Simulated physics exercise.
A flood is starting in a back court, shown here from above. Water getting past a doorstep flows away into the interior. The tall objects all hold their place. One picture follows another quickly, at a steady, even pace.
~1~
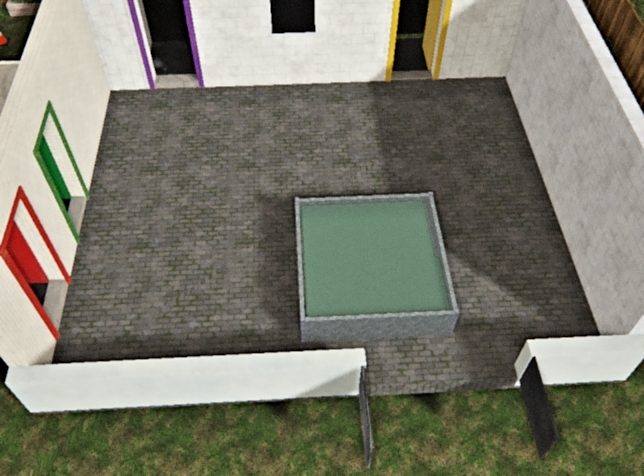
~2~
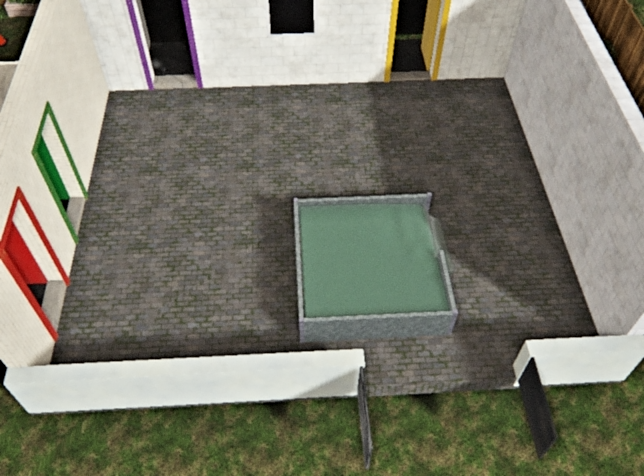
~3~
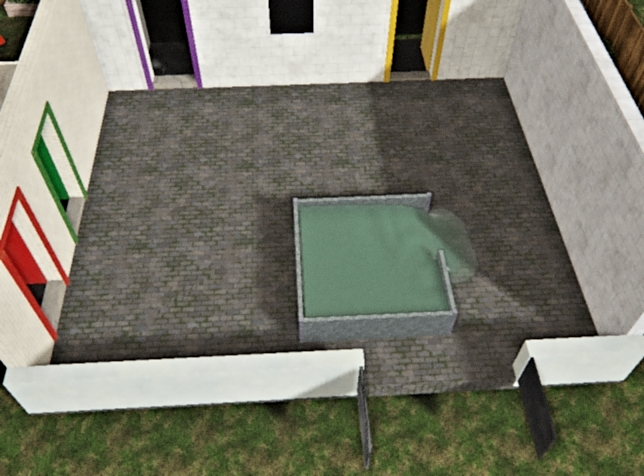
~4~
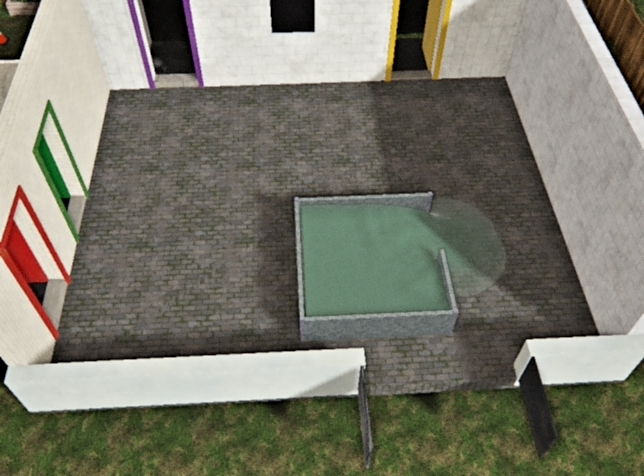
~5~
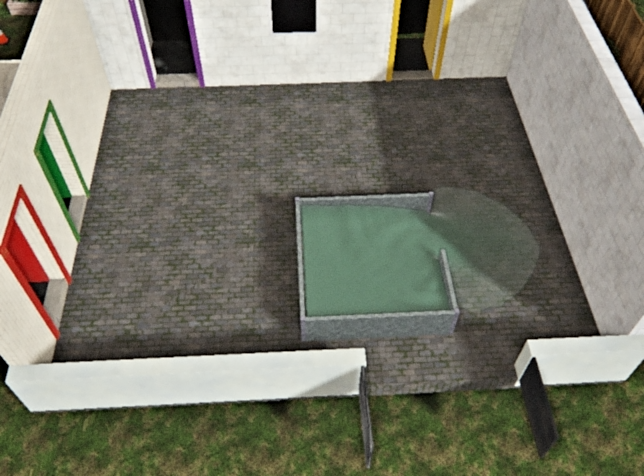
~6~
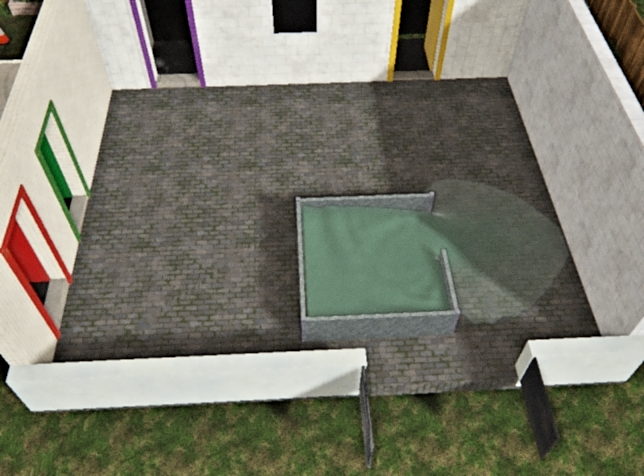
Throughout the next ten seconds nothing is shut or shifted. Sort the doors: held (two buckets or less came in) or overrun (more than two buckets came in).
Sorted: Red door held, green door held, yellow door overrun, purple door held.
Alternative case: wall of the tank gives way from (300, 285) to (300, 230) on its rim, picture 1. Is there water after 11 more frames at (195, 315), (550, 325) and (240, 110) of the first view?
The first spot is soaked, the second spared and the third spared.
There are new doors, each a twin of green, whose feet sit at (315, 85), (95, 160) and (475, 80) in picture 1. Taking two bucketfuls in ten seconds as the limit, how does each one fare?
Result, in listed order - misses the mark, misses the mark, beats the mark.
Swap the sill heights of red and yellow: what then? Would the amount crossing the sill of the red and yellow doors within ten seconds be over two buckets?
As I read it, the red door misses the mark, while the yellow door misses the mark.
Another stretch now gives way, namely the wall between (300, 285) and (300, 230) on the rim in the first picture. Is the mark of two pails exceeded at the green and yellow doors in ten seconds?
The green one exceeds the limit; the yellow one falls short.
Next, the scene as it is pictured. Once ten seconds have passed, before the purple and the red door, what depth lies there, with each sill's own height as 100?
20 and 10 %, in that order.
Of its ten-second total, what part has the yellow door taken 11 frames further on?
I'd say some 0 per cent.
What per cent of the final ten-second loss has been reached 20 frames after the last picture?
Close to 0 %.
A moment on, water covers 15 % of the floor; the red door not reached, the green door not reached, the yellow door not reached, the purple door not reached.
Next, water covers 20 % of the floor; the red door not reached, the green door not reached, the yellow door not reached, the purple door not reached.
Then, water covers 30 % of the floor; the red door not reached, the green door not reached, the yellow door wet at the sill, nothing in, the purple door not reached.
Later, water covers 50 % of the floor; the red door not reached, the green door not reached, the yellow door over two buckets in, the purple door not reached.
In the end, water covers 80 % of the floor; the red door wet at the sill, nothing in, the green door wet at the sill, nothing in, the yellow door over two buckets in, the purple door wet at the sill, nothing in.
